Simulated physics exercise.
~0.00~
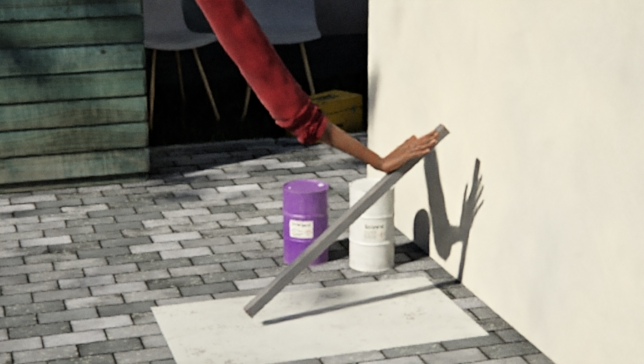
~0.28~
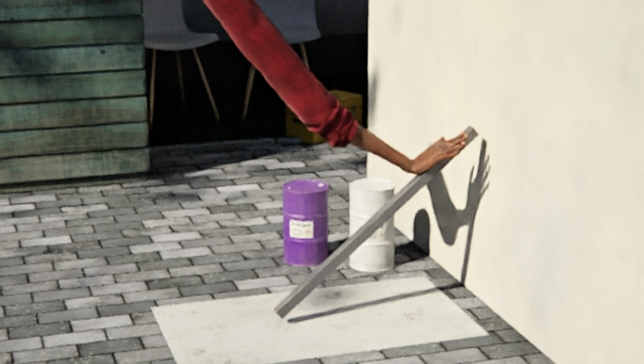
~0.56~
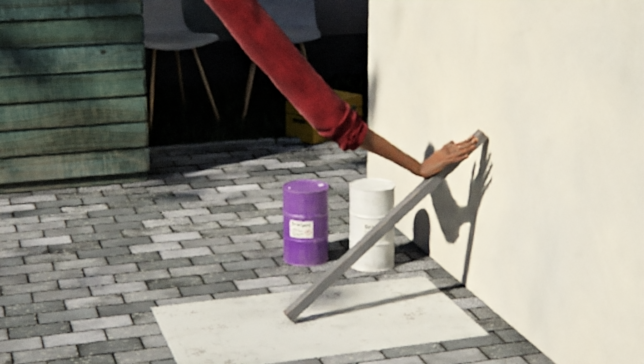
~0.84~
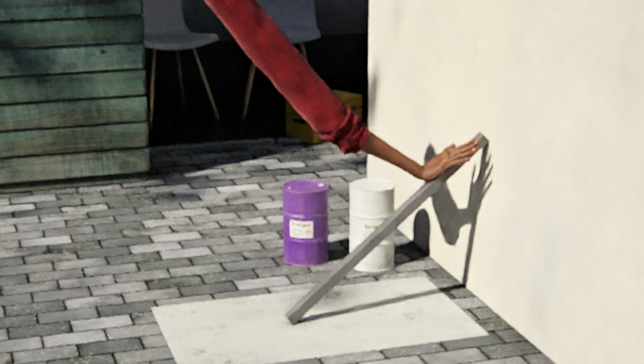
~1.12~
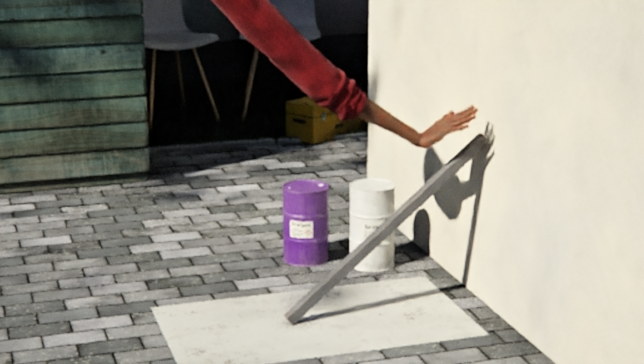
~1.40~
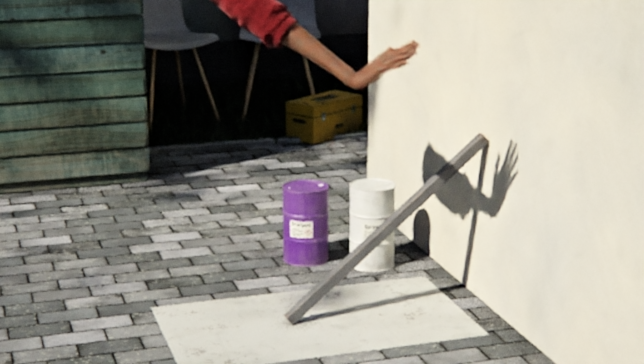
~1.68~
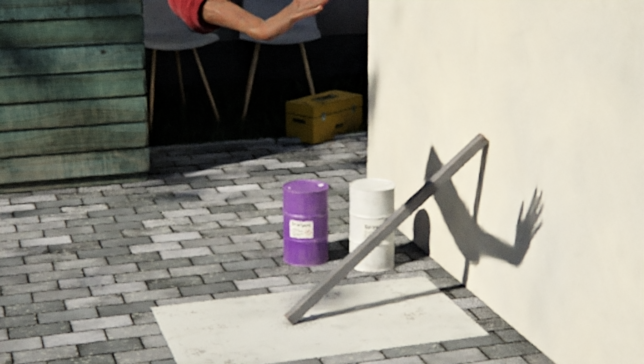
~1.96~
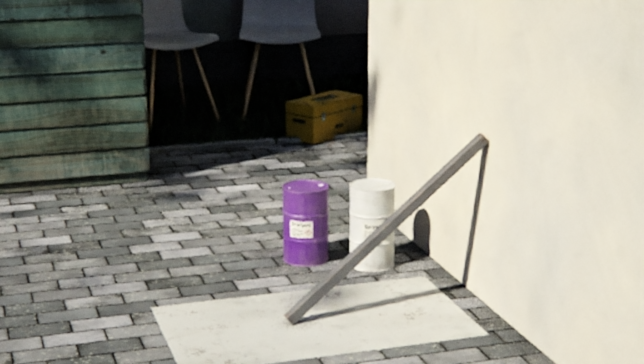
A long grey pole slants over a pale slab on grey paving, its upper end held by a hand beside a cream wall at the right, seen from a fixed, slightly raised view. A purple canister and a white one stand behind it, with green planks at the left and chairs and a yellow box in the shade beyond. The red-sleeved arm moves the pole a short way right until it leans on the wall. The hand lets go and draws back up and left, out of view. The pole stays leaning, and both canisters remain standing in place.
